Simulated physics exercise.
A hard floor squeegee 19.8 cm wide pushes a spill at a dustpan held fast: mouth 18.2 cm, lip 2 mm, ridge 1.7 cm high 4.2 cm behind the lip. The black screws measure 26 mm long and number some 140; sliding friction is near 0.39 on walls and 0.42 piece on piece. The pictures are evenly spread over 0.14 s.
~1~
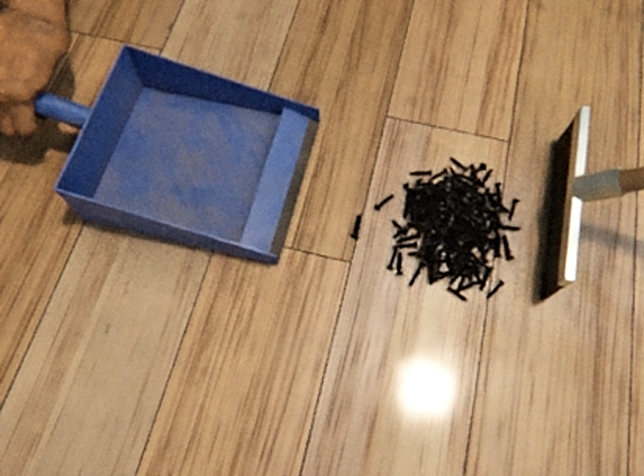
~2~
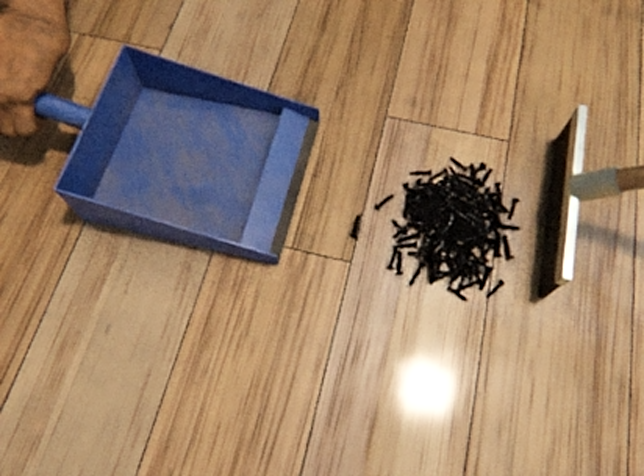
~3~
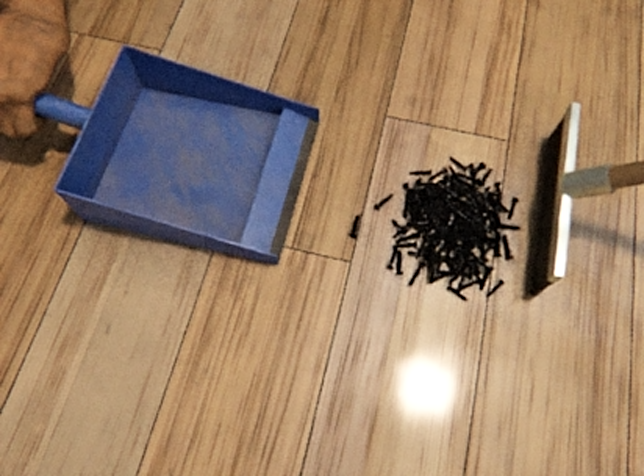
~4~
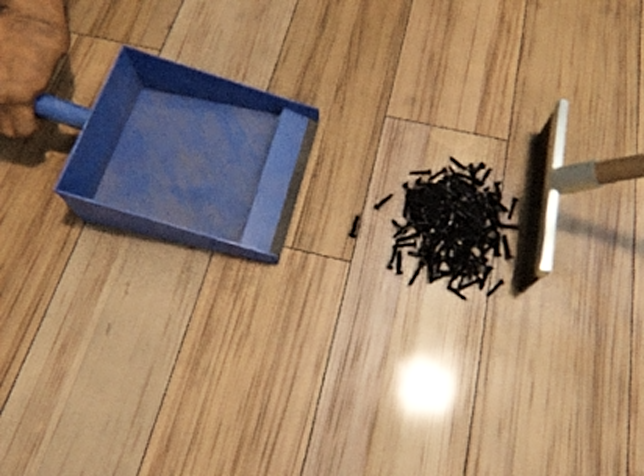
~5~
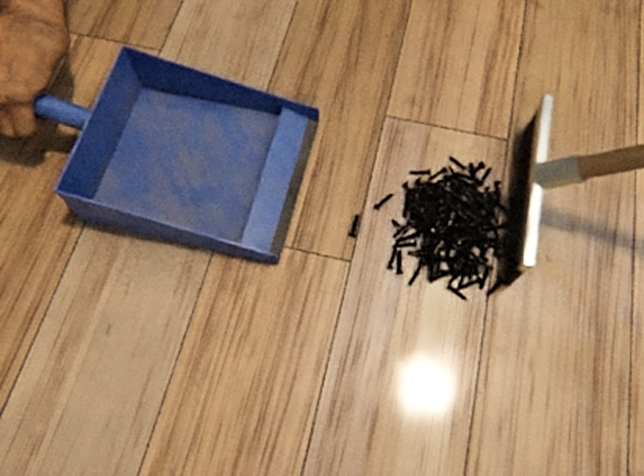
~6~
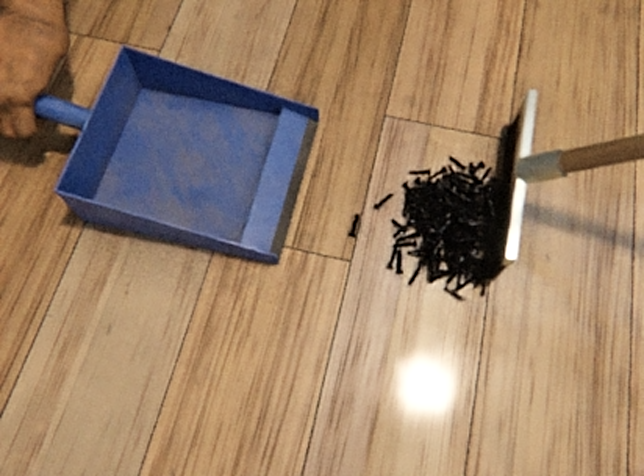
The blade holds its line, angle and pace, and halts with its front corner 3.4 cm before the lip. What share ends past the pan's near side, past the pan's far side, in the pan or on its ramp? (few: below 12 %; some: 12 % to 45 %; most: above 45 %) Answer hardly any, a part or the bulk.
Past the pan's near side: Hardly any; past the pan's far side: Hardly any; in the pan or on its ramp: A part.
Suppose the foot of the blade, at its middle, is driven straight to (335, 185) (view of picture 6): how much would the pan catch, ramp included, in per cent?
Some 30 per cent.
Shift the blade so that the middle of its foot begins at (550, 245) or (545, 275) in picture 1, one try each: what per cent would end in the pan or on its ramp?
Some 30 and 20 per cent.
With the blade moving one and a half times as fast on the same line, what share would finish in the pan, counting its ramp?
Then about 35 per cent.
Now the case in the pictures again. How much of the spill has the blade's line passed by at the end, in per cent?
Some 20 per cent.
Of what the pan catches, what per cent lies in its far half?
Some 60 per cent.
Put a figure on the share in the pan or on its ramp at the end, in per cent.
Roughly 20 per cent.
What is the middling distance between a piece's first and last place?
Roughly 16 cm.
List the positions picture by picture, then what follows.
In the first frame, blade from (565, 280) to (581, 116), moved 0.0 cm, 0 of the pieces shifted so far; middle of the pieces at (449, 219); pan at (189, 165).
In the second frame, blade from (562, 279) to (578, 115), moved 0.2 cm, 0 of the pieces shifted so far; middle of the pieces at (449, 219).
In the third frame, blade from (555, 276) to (571, 113), moved 0.9 cm, 0 of the pieces shifted so far; middle of the pieces at (448, 218).
In the fourth frame, blade from (542, 272) to (559, 109), moved 2.1 cm, 0 of the pieces shifted so far; middle of the pieces at (448, 218).
In the fifth frame, blade from (525, 266) to (544, 104), moved 3.7 cm, 1 of the pieces shifted so far; middle of the pieces at (448, 218).
In the sixth frame, blade from (508, 260) to (529, 100), moved 5.4 cm, 41 of the pieces shifted so far; middle of the pieces at (446, 216); pan at (189, 165).
Then, 0.17 s after the last picture, middle of the blade 12 cm from the lip; 0 % over the lip, far side 0 %, near side 0 %.
Then, 0.28 s after the last picture, middle of the blade 6 cm from the lip; 0 % over the lip, far side 5 %, near side 0 %.
Then, 0.52 s after the last picture, middle of the blade 4 cm from the lip; 20 % over the lip, far side 5 %, near side 5 %.
In the end, near side 5 %, far side 5 %, pan 20 %, in front of the lip or behind the blade 70 %.
